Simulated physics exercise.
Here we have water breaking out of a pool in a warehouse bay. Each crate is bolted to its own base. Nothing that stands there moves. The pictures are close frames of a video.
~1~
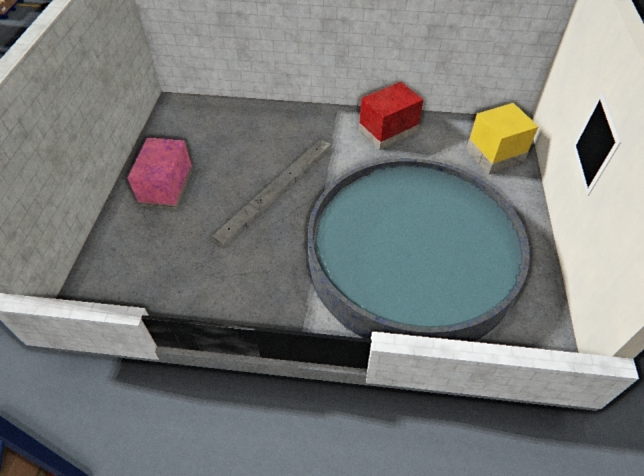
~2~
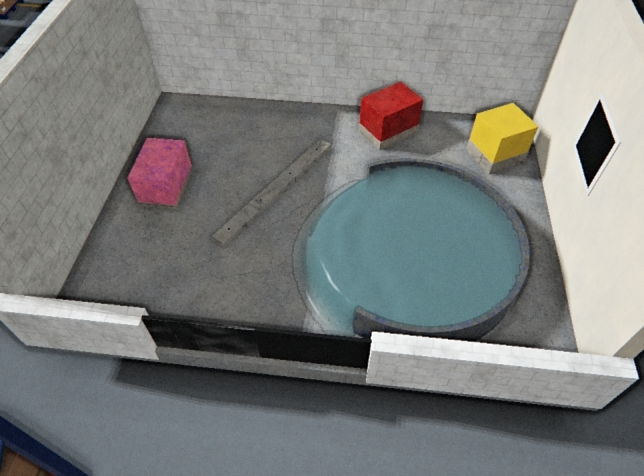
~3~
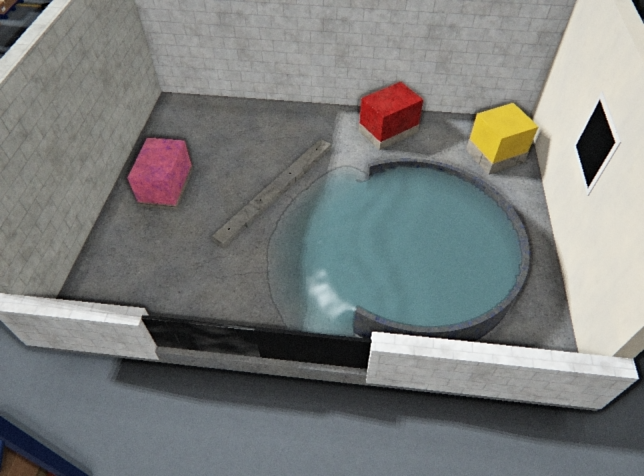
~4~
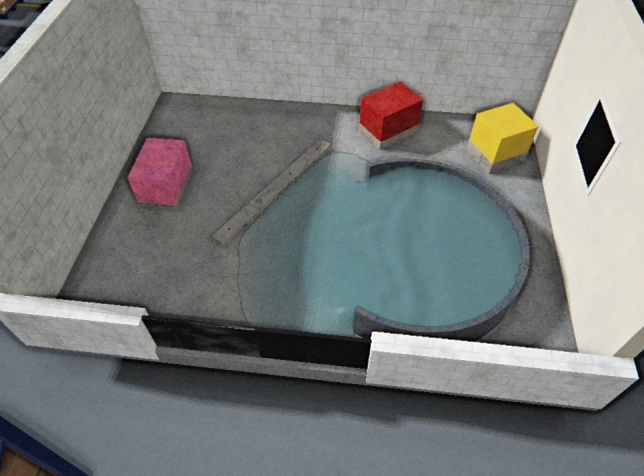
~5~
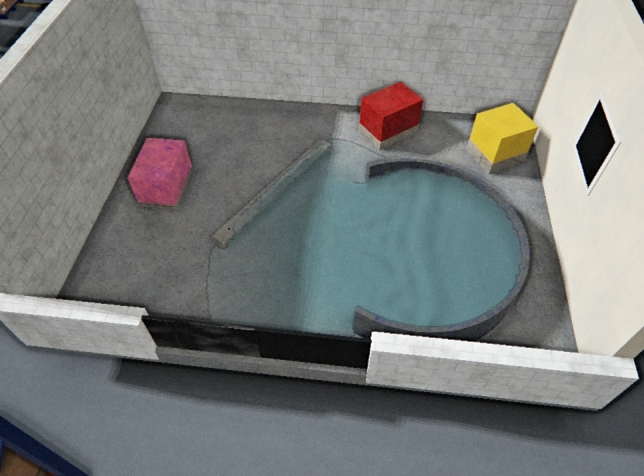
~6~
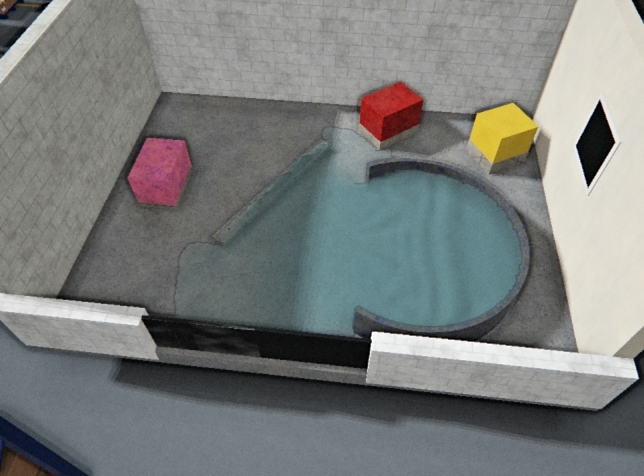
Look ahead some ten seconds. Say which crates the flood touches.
In the end: The pink crate is soaked; the red crate is soaked; the yellow crate keeps dry.
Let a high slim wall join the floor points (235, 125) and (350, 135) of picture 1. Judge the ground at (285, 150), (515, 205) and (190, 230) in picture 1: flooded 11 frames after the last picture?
In that order: Awash, no water, wet.
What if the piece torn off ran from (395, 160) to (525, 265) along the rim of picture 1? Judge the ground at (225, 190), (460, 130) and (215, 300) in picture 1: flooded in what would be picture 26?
In turn: Dry, awash, dry.
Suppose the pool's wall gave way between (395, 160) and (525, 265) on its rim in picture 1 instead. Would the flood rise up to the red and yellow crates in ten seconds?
My reading: Red crate gets wet, yellow crate is wetted.
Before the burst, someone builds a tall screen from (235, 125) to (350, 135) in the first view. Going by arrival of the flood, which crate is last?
It is the one in yellow.
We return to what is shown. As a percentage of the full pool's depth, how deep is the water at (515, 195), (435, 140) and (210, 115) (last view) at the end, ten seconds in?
About 20, 8 and 18 per cent.
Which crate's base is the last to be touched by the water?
That is the yellow crate.
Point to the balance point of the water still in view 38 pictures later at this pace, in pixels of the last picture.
Roughly at (267, 205).
A moment on, water covers 45 % of the floor; the pink crate not reached, the red crate water round its plinth, the yellow crate not reached.
Next, water covers 65 % of the floor; the pink crate water round its plinth, the red crate water round its plinth, the yellow crate not reached.
Then, water covers 80 % of the floor; the pink crate water round its plinth, the red crate water round its plinth, the yellow crate not reached.
Later, water covers 95 % of the floor; the pink crate water round its plinth, the red crate water round its plinth, the yellow crate water round its plinth.
In the end, water covers 100 % of the floor; the pink crate was topped, the red crate was topped, the yellow crate stayed above the water.
